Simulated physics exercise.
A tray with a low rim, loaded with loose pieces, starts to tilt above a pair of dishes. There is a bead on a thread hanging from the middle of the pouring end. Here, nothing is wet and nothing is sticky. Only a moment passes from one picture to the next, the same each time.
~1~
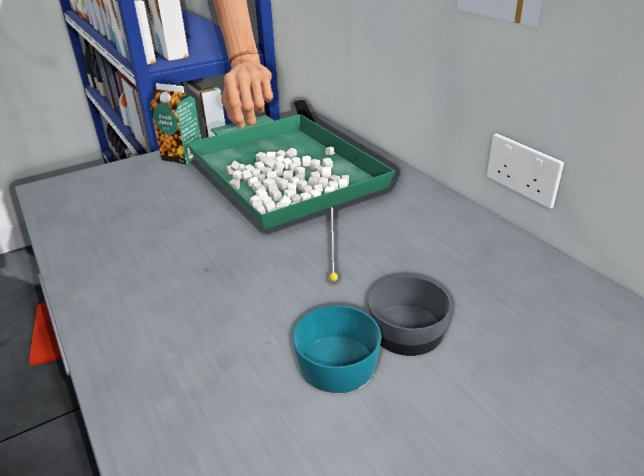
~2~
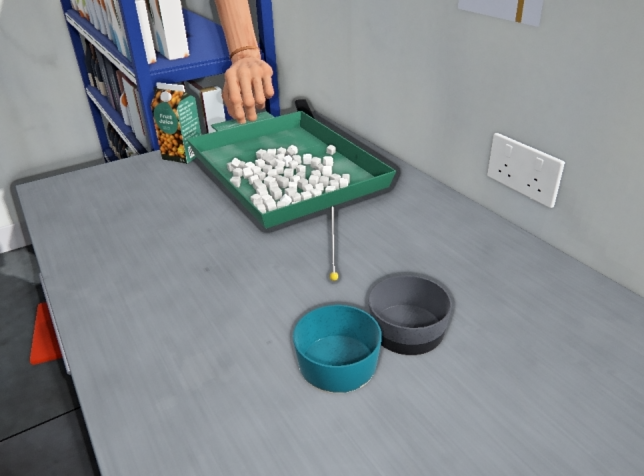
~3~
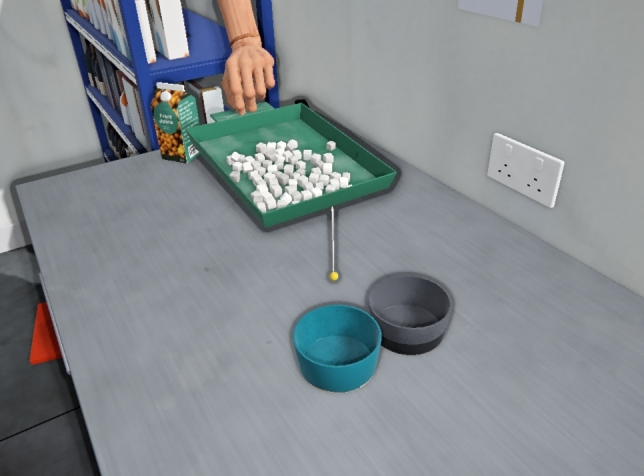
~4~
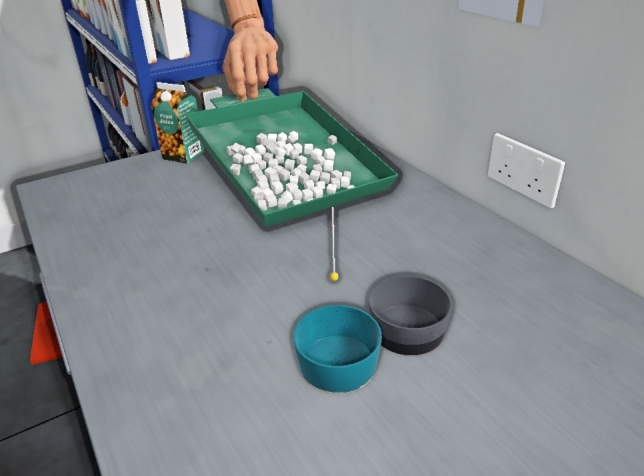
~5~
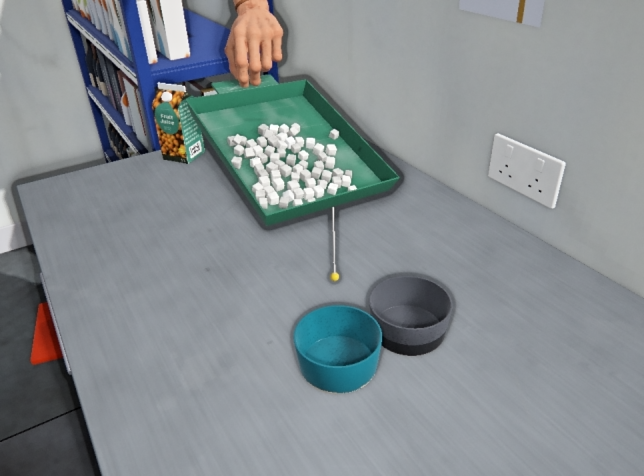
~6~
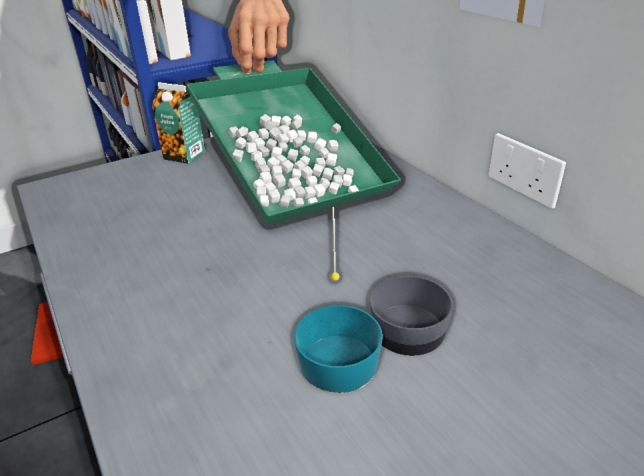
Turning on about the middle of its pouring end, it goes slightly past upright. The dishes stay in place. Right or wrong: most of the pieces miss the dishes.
Wrong.
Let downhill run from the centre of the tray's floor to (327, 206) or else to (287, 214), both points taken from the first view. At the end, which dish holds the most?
One gives the leftmost dish and two gives the leftmost dish.
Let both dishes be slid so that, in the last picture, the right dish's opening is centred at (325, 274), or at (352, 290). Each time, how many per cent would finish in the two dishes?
0 and 30 in a hundred.
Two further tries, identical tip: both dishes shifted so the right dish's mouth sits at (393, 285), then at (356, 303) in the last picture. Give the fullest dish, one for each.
At place one the right of the pair; at place two the right of the pair.
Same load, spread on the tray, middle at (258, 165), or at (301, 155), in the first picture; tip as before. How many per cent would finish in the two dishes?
Around 80 in a hundred the first time, around 70 in a hundred the second.
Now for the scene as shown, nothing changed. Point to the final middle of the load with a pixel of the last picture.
Near (399, 337), more or less.
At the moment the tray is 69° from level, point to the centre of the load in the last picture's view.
Somewhere about (331, 179).
Just after the last frame, tray tipped steeply; almost all on the tray; just a few in the air.
A moment on, tray tipped past a quarter turn; almost all on the tray; just a few in the right dish; just a few outside both; about a tenth in the air.
Further on, tray tipped past a quarter turn; roughly a third in the left dish; roughly half in the right dish; about a tenth outside both.
When it is over, tray tipped past a quarter turn; roughly a third in the left dish; roughly half in the right dish; about a tenth outside both.
